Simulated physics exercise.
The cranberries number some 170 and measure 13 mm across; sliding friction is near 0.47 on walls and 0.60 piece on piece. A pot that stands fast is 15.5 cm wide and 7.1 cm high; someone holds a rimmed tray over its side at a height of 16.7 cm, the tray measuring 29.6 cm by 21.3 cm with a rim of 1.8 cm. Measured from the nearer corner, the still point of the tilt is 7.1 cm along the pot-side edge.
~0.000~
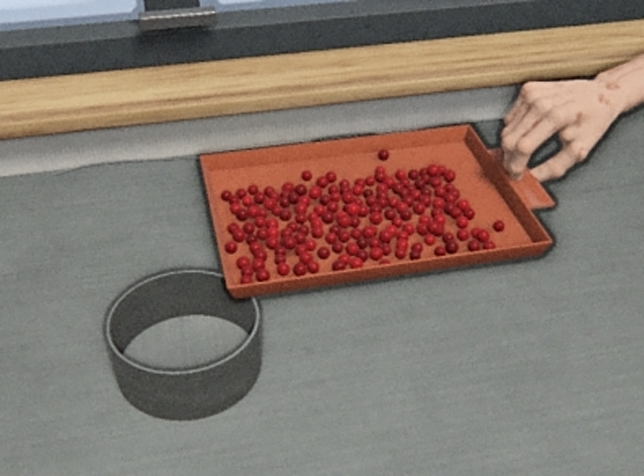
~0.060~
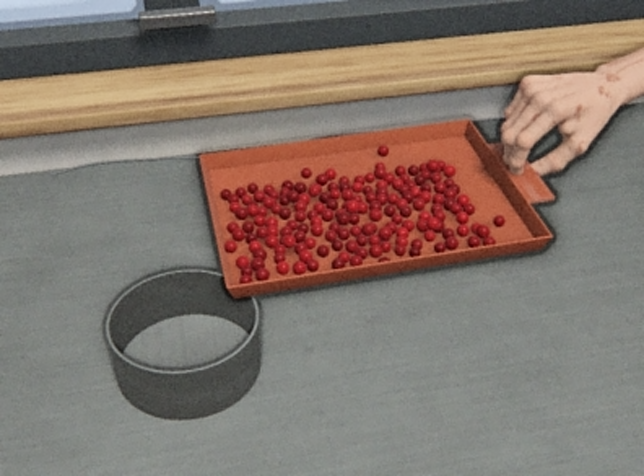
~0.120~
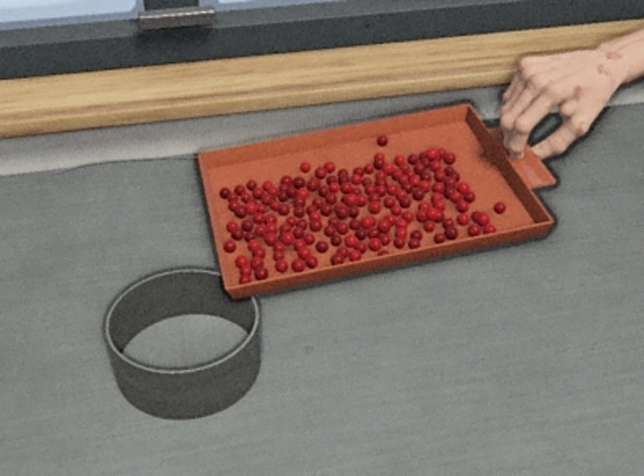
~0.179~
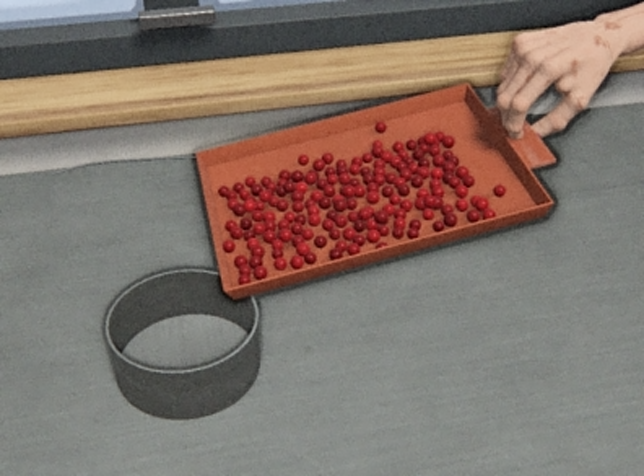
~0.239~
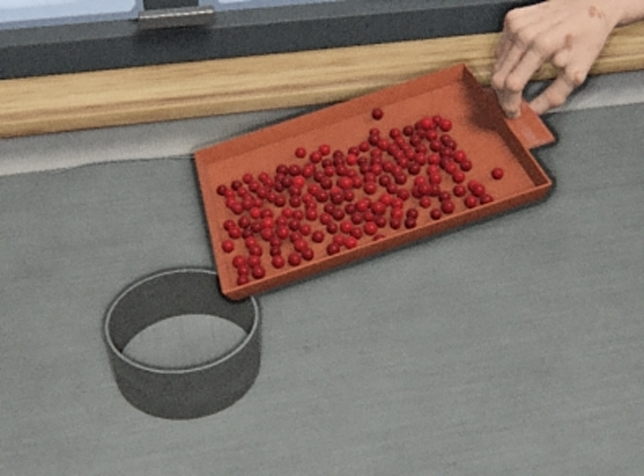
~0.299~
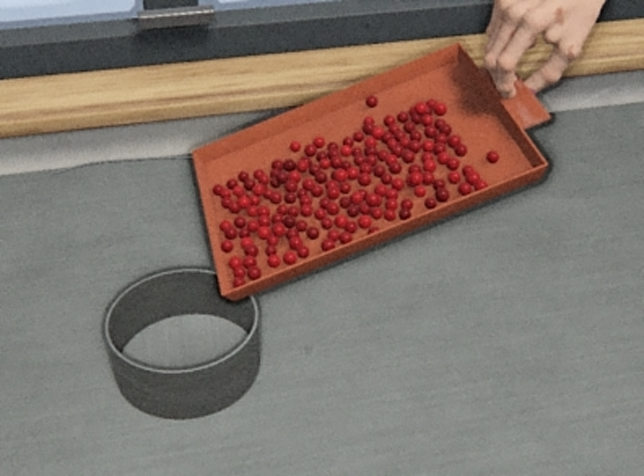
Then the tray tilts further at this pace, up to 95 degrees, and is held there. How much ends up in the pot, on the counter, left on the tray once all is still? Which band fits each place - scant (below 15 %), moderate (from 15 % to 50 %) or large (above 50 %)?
Pot - large; counter - moderate; left on the tray - scant.
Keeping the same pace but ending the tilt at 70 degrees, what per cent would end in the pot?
Roughly 30 %.
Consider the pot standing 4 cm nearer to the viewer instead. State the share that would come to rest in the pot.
Result after the change: About 80 in a hundred.
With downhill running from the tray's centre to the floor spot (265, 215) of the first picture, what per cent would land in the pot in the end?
That comes to around 55 per cent.
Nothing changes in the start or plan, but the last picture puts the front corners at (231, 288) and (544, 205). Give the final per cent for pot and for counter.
Pot 40, counter 60.
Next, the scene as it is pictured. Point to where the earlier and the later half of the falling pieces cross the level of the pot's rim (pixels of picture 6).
(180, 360) or so first, later (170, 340).
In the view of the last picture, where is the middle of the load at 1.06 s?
Roughly pixel (216, 219).
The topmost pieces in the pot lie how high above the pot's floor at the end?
Roughly 3.0 centimetres.
After 0.75 s, tilt 55 degrees; the tray holds 100 %, the pot 0 %.
After 1.06 s, tilt 80 degrees; the tray holds 90 %, the pot 5 %.
After 1.46 s, tilt 95 degrees; the tray holds 0 %, the pot 55 %.
At rest (2.3 s), pot 60 %, counter 40 %, tray 0 %.
